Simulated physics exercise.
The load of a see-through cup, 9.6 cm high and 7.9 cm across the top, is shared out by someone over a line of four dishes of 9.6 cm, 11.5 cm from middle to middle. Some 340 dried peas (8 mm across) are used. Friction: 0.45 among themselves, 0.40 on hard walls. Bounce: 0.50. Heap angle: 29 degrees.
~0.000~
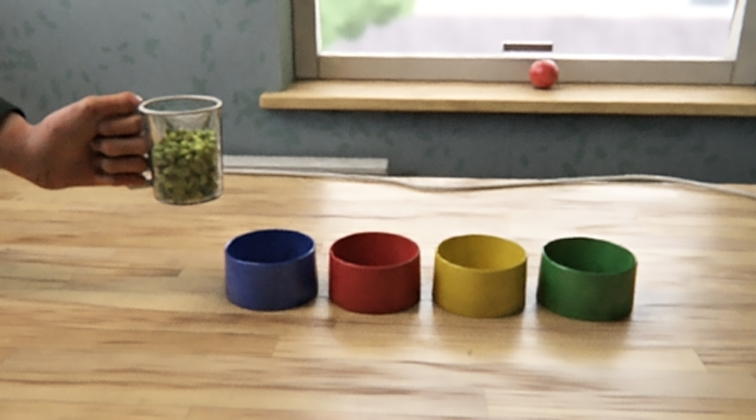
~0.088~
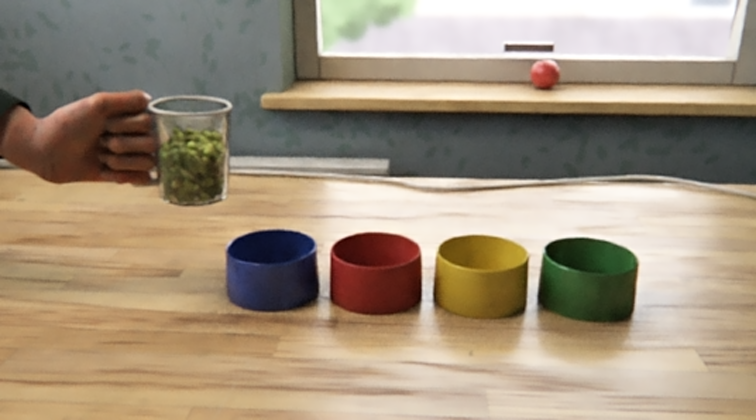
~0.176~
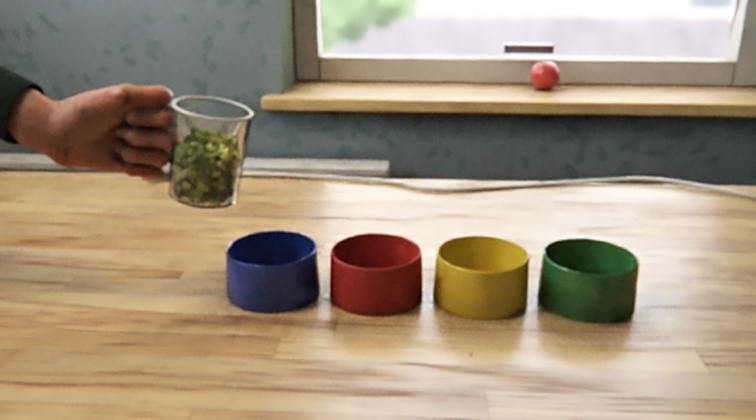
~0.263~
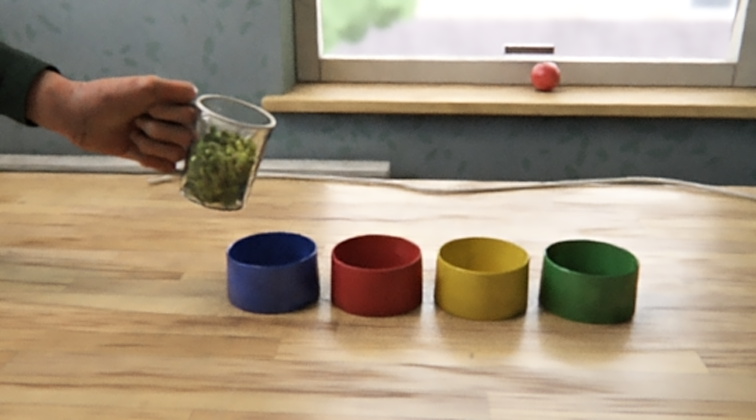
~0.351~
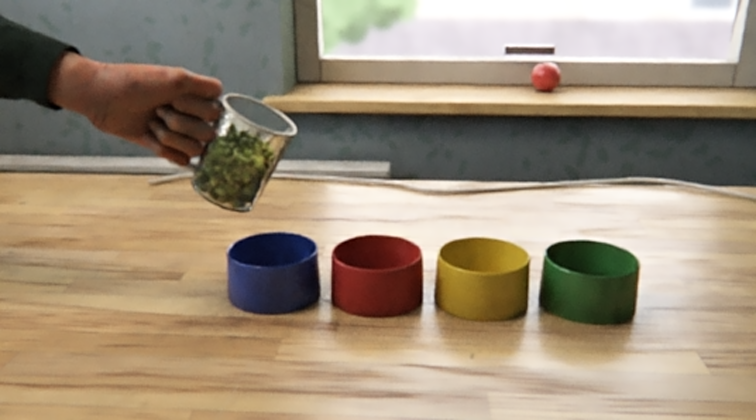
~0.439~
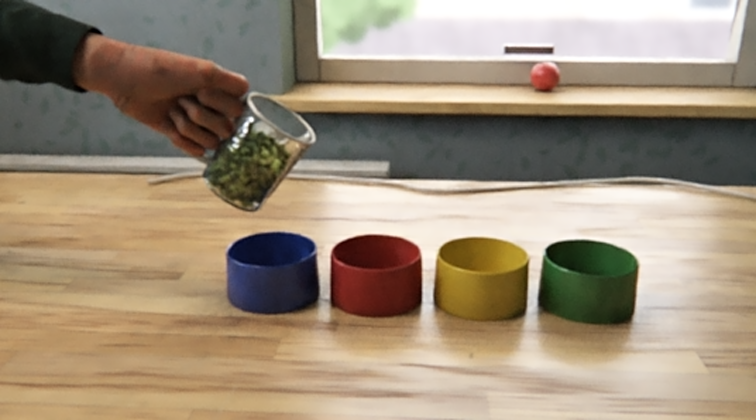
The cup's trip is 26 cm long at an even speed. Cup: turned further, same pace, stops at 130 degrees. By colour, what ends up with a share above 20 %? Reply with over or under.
Red under, blue under, green under, yellow over, counter under.
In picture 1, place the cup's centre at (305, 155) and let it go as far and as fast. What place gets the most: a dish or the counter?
Most goes to: Green.
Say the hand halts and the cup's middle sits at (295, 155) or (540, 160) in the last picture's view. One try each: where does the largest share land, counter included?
The biggest share goes to red first, then to yellow.
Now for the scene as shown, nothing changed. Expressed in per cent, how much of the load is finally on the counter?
Estimate: Close to 0 %.
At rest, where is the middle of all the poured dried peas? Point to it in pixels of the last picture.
About (487, 279).
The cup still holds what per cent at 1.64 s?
Approx. 0 % - an estimate.
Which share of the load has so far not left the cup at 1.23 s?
Around 85 percent.
After 0.91 s, tilt 81 degrees; cup holds 100 %.
Then, at 1.23 s, tilt 111 degrees; cup holds 85 %, yellow 10 %.
After 1.64 s, tilt 130 degrees; cup holds 0 %, yellow 100 %.
At rest (2.2 s), red 0 %, blue 0 %, green 0 %, yellow 100 %, counter 0 %.
